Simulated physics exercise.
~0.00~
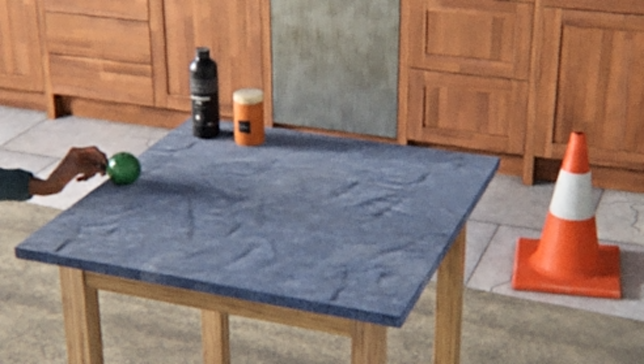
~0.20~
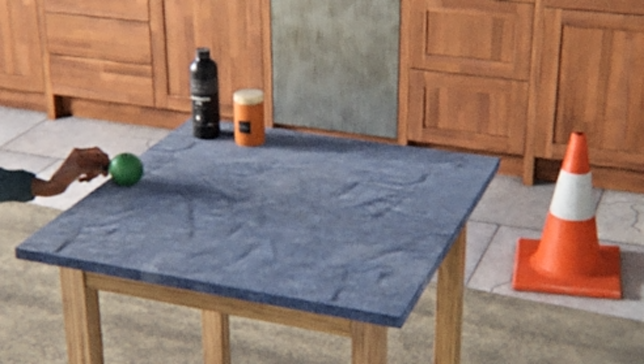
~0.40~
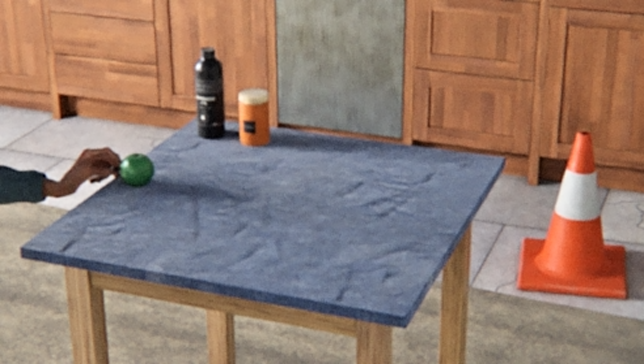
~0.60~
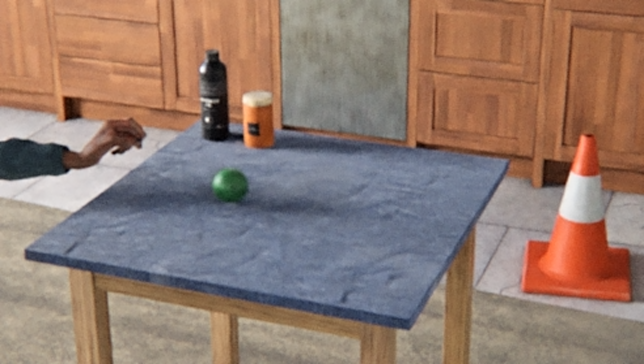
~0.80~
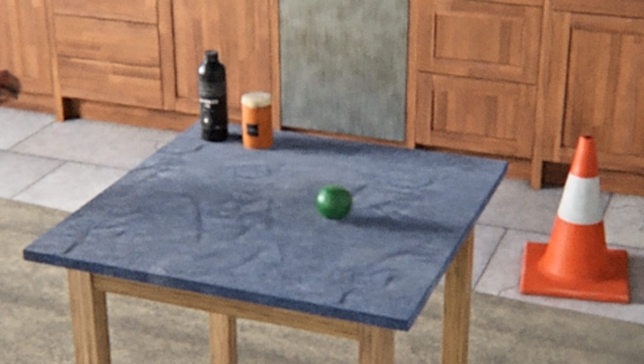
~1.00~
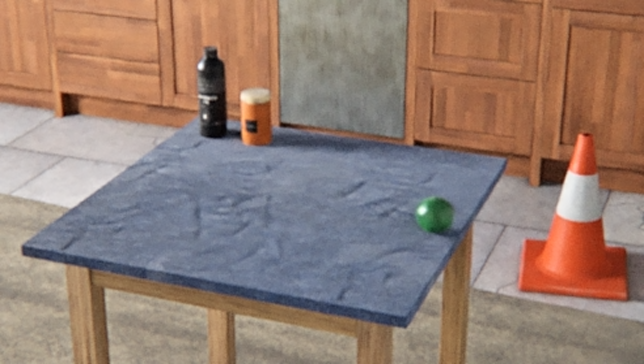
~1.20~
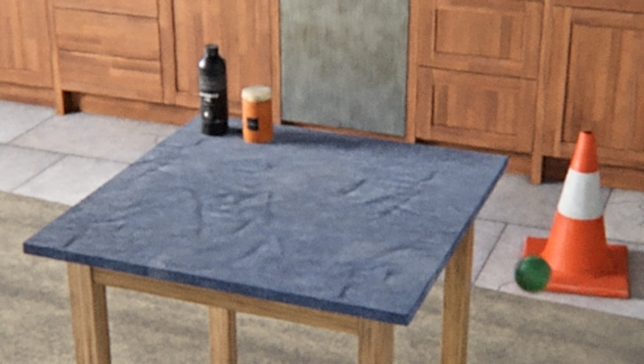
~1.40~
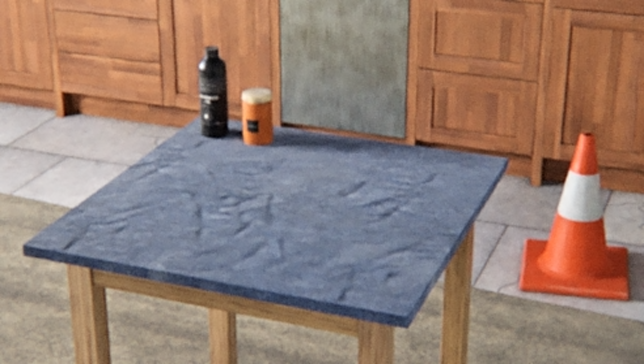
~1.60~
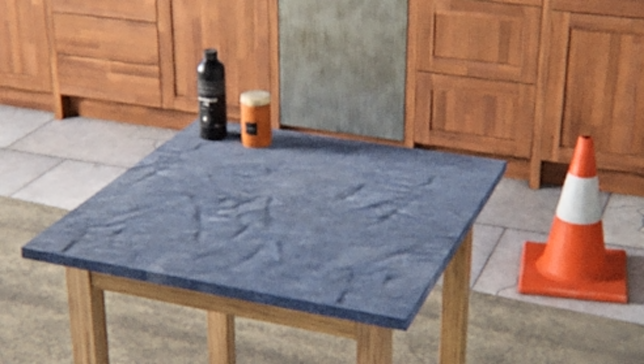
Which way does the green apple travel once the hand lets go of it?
The green apple moves to the right across the table.
